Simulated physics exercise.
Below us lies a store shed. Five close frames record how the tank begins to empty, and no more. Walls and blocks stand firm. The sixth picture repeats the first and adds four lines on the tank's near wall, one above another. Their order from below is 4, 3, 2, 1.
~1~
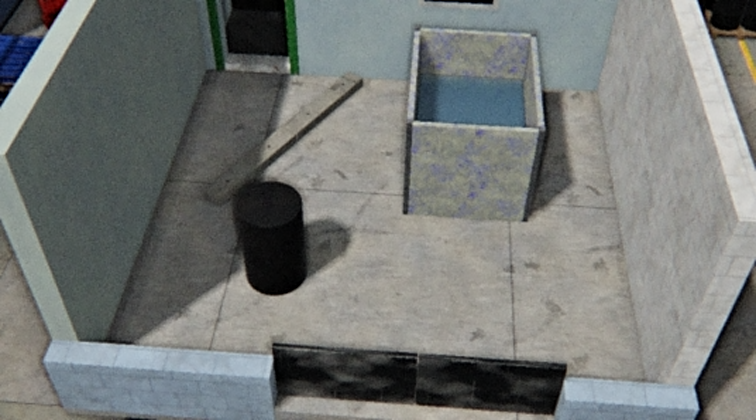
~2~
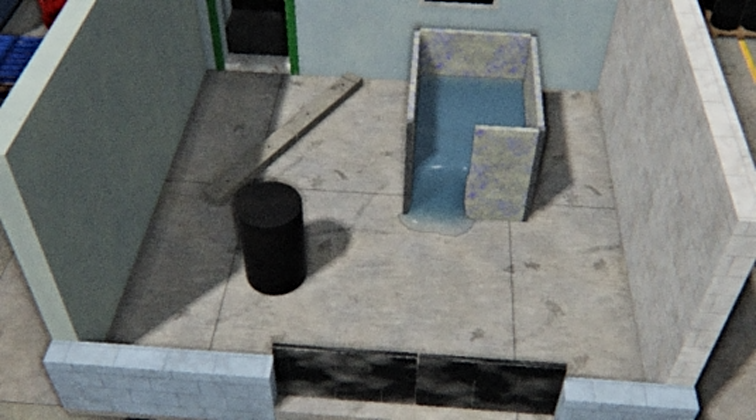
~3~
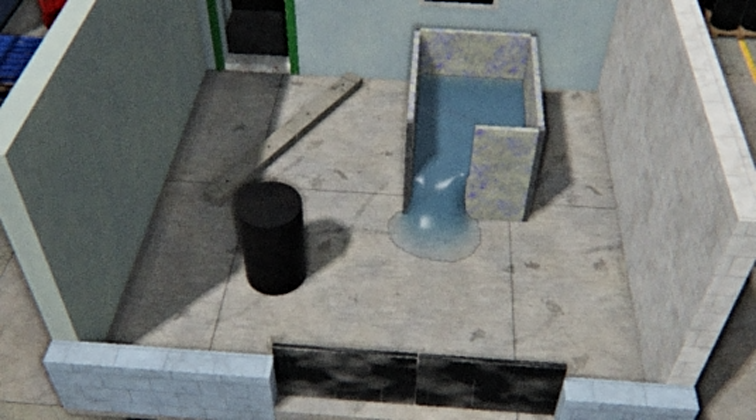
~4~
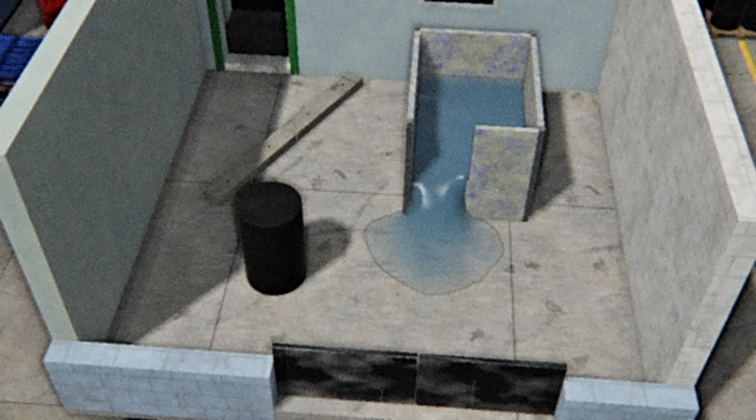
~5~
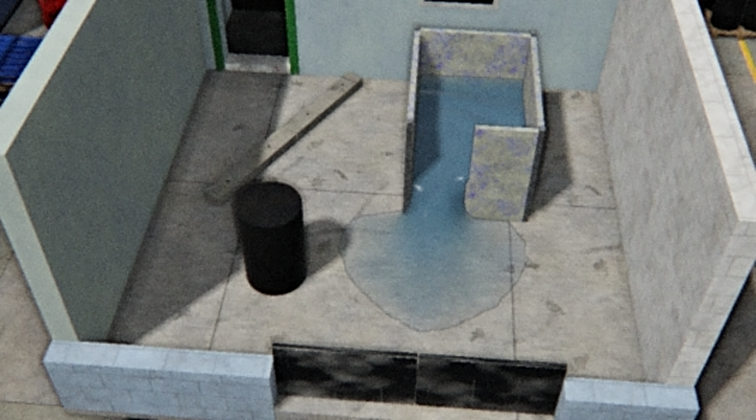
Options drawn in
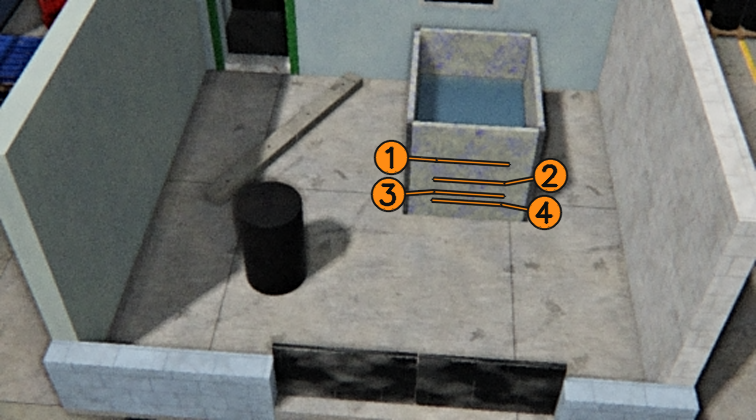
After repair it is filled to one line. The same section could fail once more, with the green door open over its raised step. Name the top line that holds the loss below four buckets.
1 is the one.
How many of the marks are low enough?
All of them.
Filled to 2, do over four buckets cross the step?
No, that is safe.
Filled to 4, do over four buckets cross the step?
No, not at all.
In orange, 1 at (472, 162); 2 at (469, 181); 3 at (468, 194); 4 at (467, 202); from the bottom up 4, 3, 2, 1.
Choosing 1, a splash gets over, under a bucket.
Choosing 2, nothing gets over.
Choosing 3, nothing gets over.
Choosing 4, nothing gets over.
